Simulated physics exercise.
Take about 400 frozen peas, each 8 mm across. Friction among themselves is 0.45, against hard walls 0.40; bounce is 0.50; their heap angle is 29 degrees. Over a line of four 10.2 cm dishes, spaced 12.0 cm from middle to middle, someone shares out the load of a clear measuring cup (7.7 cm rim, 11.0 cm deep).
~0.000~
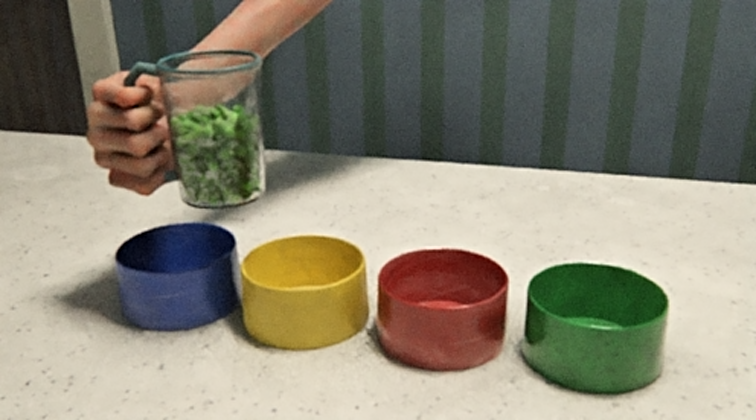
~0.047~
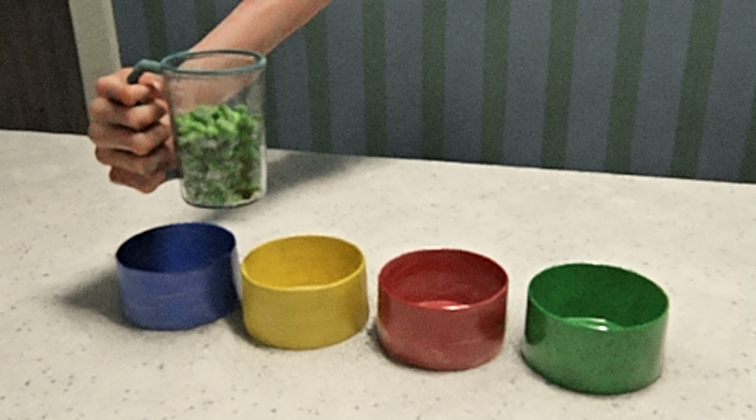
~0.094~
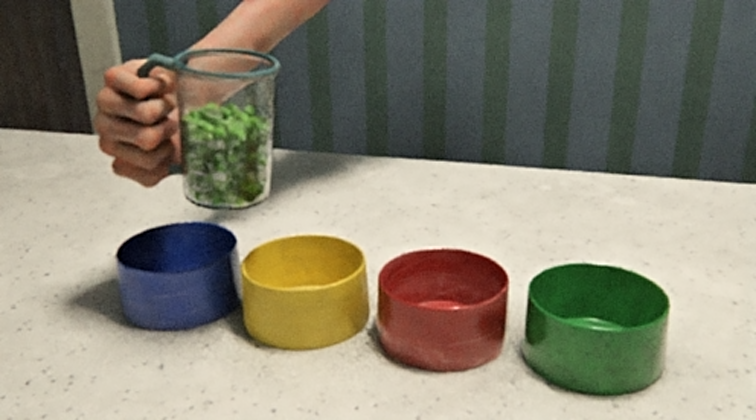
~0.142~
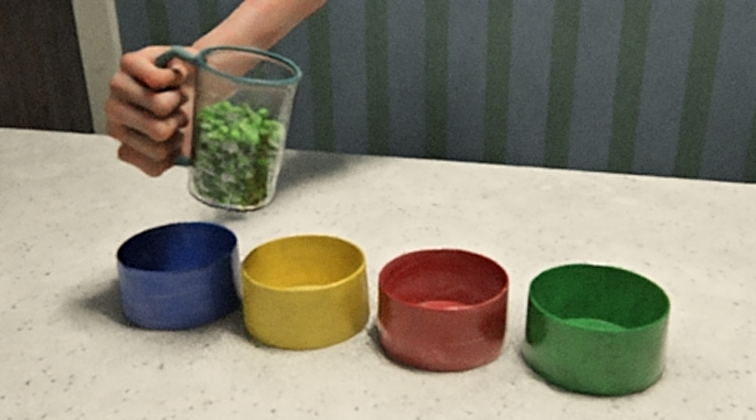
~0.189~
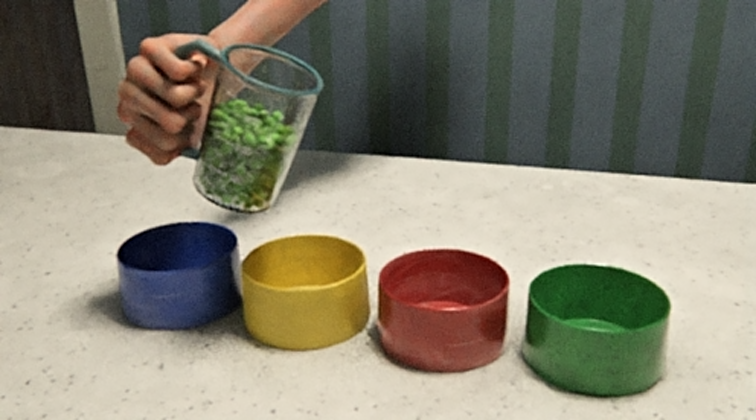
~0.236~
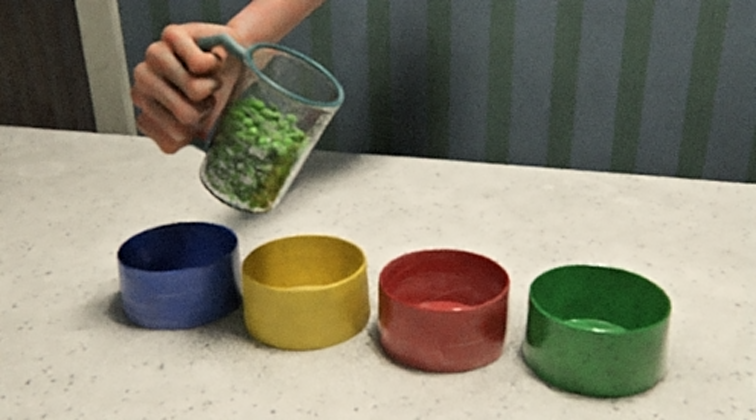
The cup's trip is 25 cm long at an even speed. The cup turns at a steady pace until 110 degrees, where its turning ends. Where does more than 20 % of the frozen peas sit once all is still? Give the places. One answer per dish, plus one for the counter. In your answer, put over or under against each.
Red - under; blue - under; green - over; yellow - under; counter - under.
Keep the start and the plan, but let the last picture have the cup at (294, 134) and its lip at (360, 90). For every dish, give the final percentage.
The red dish keeps 0, the blue one 0, the green one 100 and the yellow one 0.
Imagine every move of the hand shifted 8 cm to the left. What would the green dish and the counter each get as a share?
Shares would be green 20 and counter 30.
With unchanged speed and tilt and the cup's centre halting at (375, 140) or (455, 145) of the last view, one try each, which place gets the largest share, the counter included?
First try: Red; second try: Green.
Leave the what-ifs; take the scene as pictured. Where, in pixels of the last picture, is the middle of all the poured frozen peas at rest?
I'd say roughly (606, 334).
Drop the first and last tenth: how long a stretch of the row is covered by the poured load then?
The stretch is around 7 cm long.
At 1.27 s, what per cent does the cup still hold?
About 5 percent.
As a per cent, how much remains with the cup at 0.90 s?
Around 60 in a hundred.
After 0.64 s, tilt 101 degrees; cup holds 100 %.
Then, at 0.90 s, tilt 110 degrees; cup holds 60 %, red 5 %, green 20 %.
Then, at 1.27 s, tilt 110 degrees; cup holds 5 %, red 5 %, green 80 %.
At rest (2.0 s), red 5 %, blue 0 %, green 90 %, yellow 0 %, counter 10 %.
